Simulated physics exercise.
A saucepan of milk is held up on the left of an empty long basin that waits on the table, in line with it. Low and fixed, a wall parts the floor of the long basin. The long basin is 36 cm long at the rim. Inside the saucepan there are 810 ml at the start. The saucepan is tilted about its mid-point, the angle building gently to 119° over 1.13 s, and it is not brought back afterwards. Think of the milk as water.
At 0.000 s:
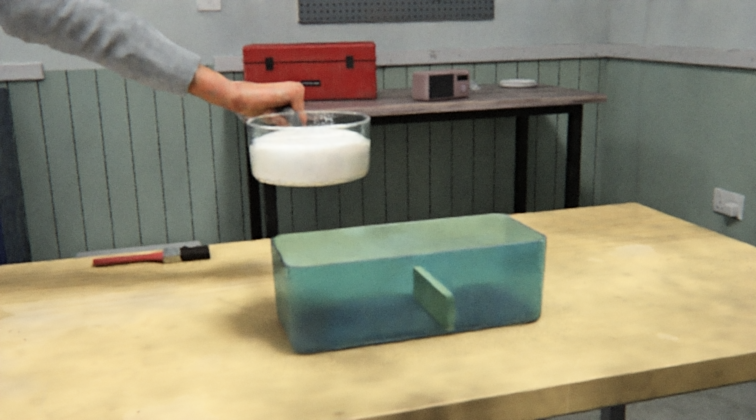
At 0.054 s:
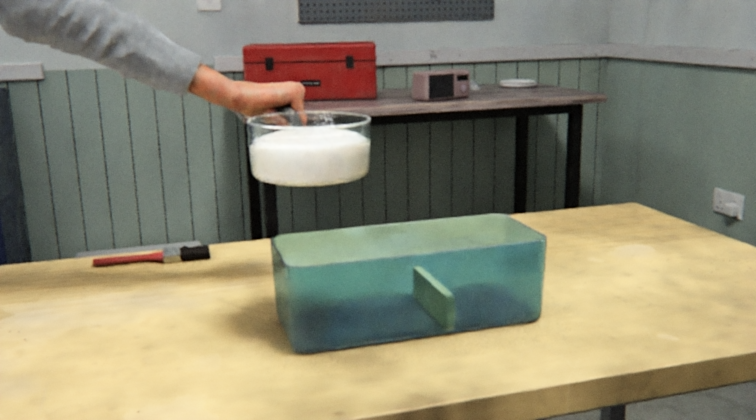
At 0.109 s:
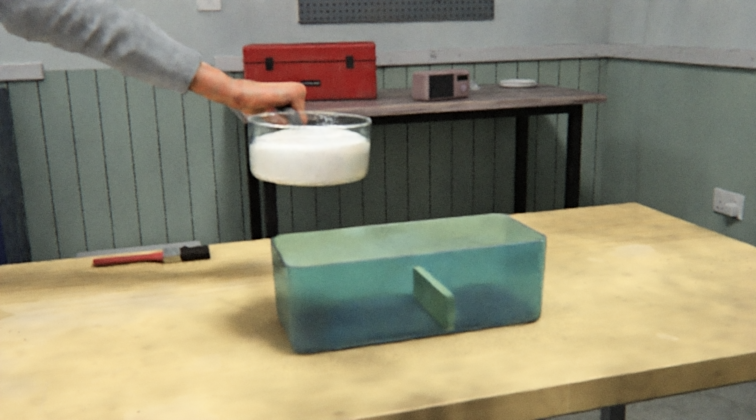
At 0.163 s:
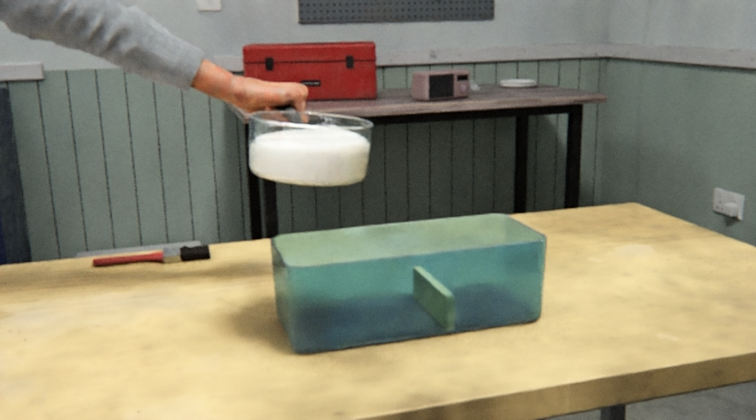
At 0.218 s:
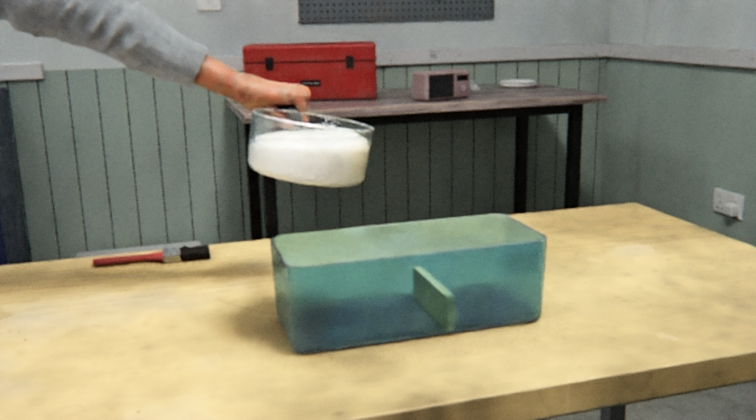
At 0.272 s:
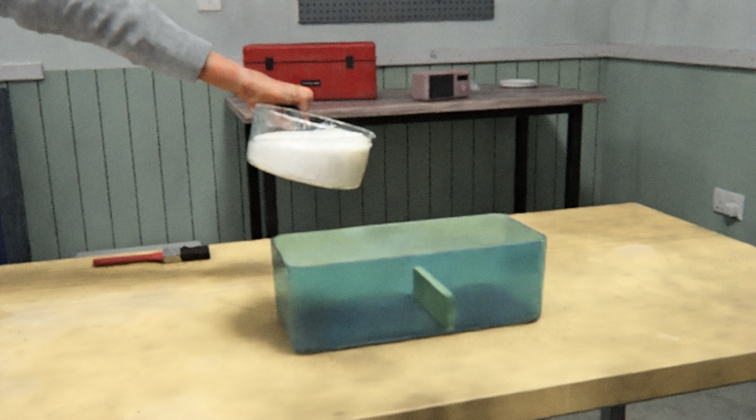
The footage shows a hand holding a clear round container of white liquid above the left part of a blue-green, see-through basin on a table, then gradually tilting the container to the right while the basin stays still.
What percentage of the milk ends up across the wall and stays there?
About 6 per cent.
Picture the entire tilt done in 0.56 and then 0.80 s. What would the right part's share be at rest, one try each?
10 then 5 %.
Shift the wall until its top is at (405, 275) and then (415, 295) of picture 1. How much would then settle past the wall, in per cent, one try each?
Respectively close to 50 and 40 %.
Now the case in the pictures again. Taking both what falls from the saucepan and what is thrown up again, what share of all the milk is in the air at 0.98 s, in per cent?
Airborne share: Near 8 %.
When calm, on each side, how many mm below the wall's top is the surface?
Measured: Left around 24 mm, right around 46 mm.
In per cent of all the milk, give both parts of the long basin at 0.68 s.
I'd say some 20 in a hundred on the left and 0 on the right.
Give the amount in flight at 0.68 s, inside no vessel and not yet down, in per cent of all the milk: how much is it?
I'd say close to 38 per cent.
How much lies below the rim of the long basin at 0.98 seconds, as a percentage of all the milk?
About 88 %.
After 0.68 s the tilt is 78° and 41 per cent is still to pour, 21 is left of the wall and 0 right of it.
After 0.98 s the tilt is 114° and 4 per cent is still to pour, 84 is left of the wall and 5 right of it.
After 1.29 s the tilt is 119° and 0 per cent is still to pour, 92 is left of the wall and 6 right of it.
After 1.63 s the tilt is 119° and 0 per cent is still to pour, 92 is left of the wall and 6 right of it.
In the end 92 per cent lies left of the wall, 6 right of it and 2 outside.
